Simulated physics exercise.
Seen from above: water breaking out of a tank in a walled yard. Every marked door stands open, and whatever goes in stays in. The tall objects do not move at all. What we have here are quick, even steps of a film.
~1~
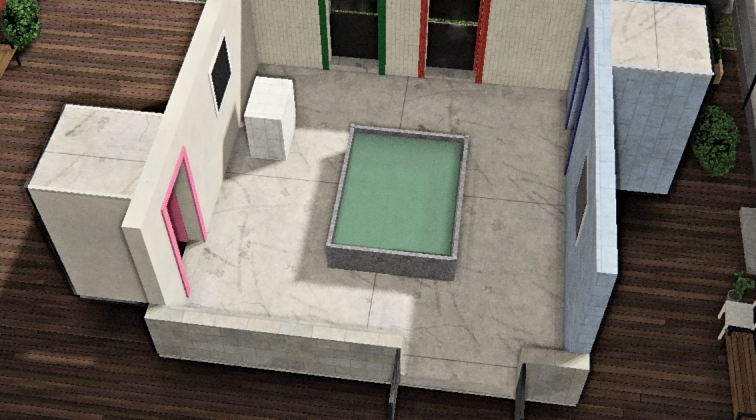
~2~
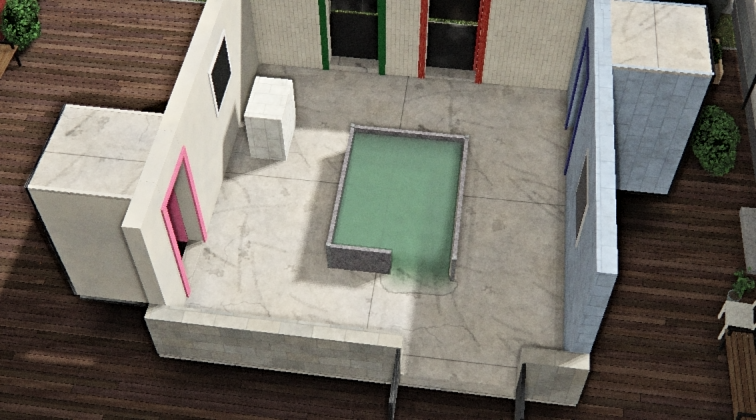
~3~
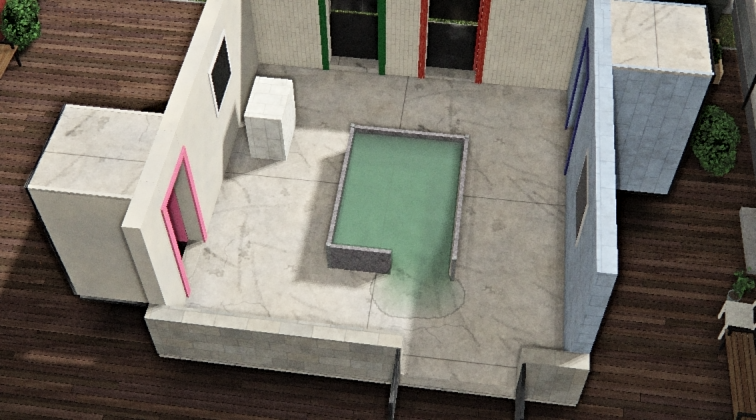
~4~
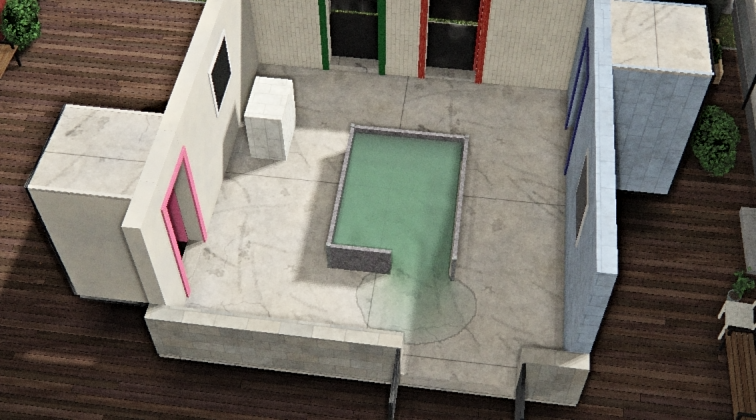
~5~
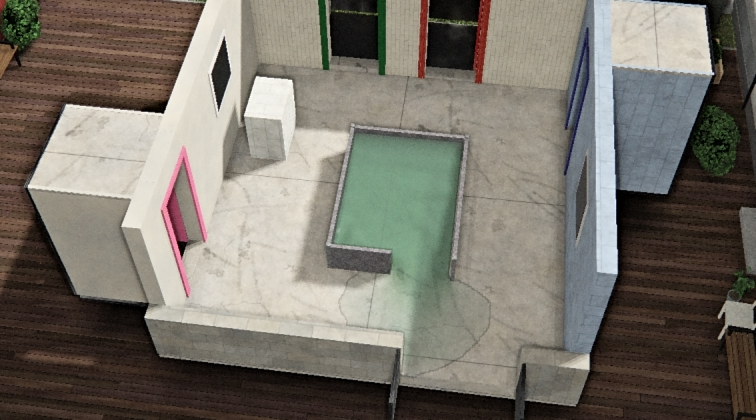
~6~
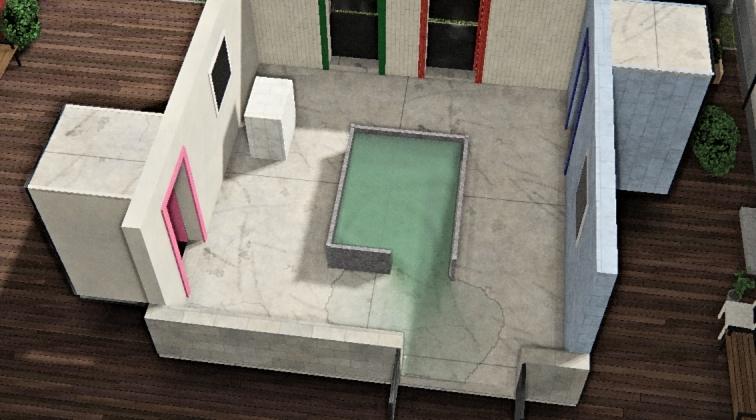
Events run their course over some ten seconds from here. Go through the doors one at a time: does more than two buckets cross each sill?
One by one: Blue door: Inside the limit. Red door: Inside the limit. Pink door: Past the limit. Green door: Inside the limit.
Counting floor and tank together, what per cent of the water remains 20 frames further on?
I'd put it near 76 %.
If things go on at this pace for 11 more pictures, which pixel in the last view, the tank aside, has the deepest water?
It should be roughly at (387, 357).
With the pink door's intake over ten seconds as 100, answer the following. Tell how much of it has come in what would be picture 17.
Roughly 0 percent.
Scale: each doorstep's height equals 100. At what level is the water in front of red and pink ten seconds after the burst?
The first sits near 10 in a hundred and the second near 120 in a hundred.
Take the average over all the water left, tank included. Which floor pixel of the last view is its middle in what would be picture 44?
The spot I would choose is (379, 235).
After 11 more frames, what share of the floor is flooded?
The answer is around 20 per cent.
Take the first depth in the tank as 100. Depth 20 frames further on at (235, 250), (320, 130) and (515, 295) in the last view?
The three come to near 4, 0 and 4 per cent respectively.
A moment on, water covers 15 % of the floor; the blue door not reached, the red door not reached, the pink door not reached, the green door not reached.
Next, water covers 20 % of the floor; the blue door not reached, the red door not reached, the pink door not reached, the green door not reached.
Then, water covers 35 % of the floor; the blue door not reached, the red door not reached, the pink door under two buckets in, the green door not reached.
Later, water covers 45 % of the floor; the blue door not reached, the red door not reached, the pink door over two buckets in, the green door not reached.
In the end, water covers 65 % of the floor; the blue door not reached, the red door not reached, the pink door over two buckets in, the green door wet at the sill, nothing in.
